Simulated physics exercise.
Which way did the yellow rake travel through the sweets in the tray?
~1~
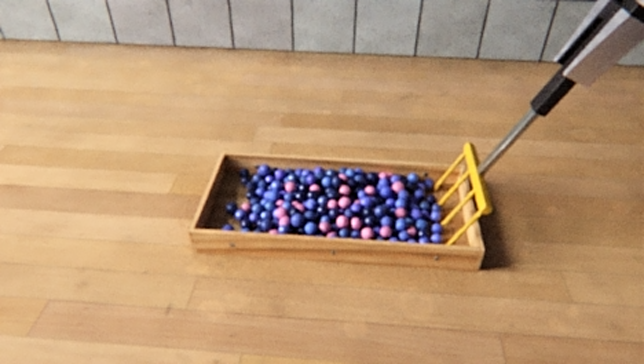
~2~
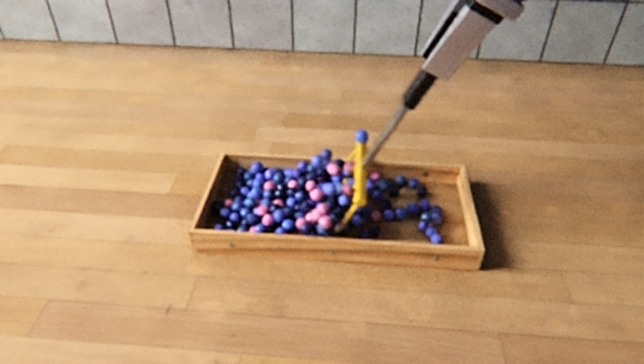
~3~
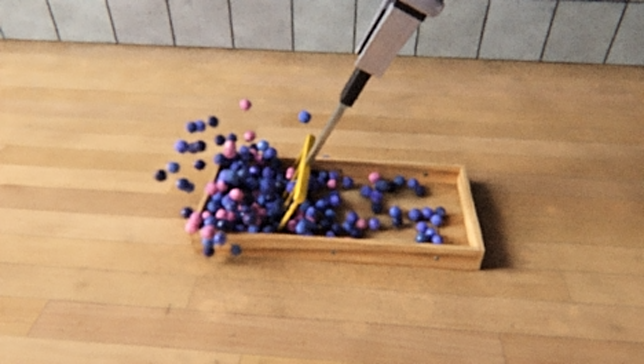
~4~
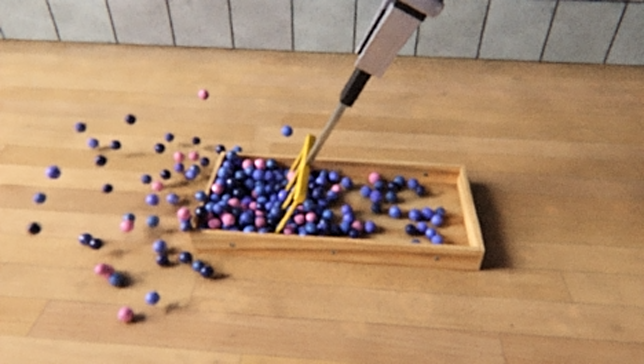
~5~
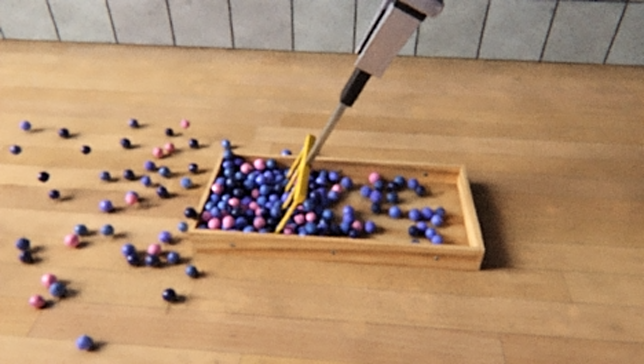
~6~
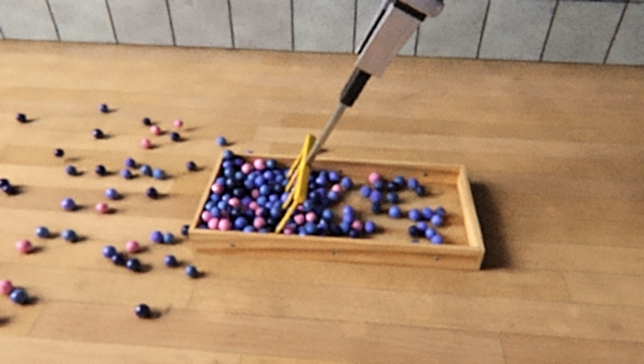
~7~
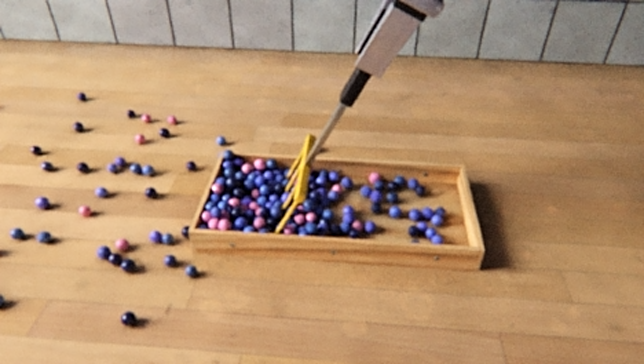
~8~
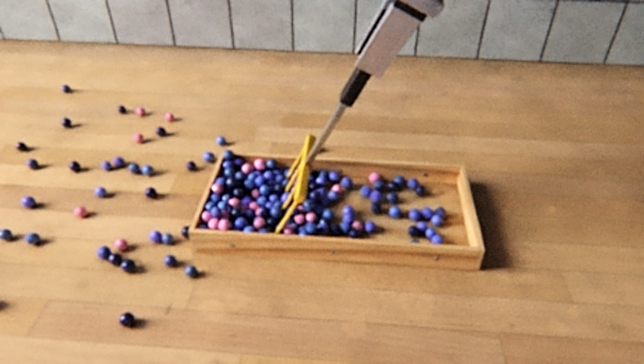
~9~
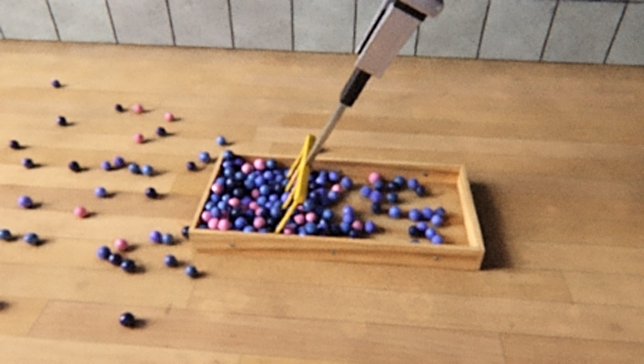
The rake moved to the left, starting from the right end of the tray.
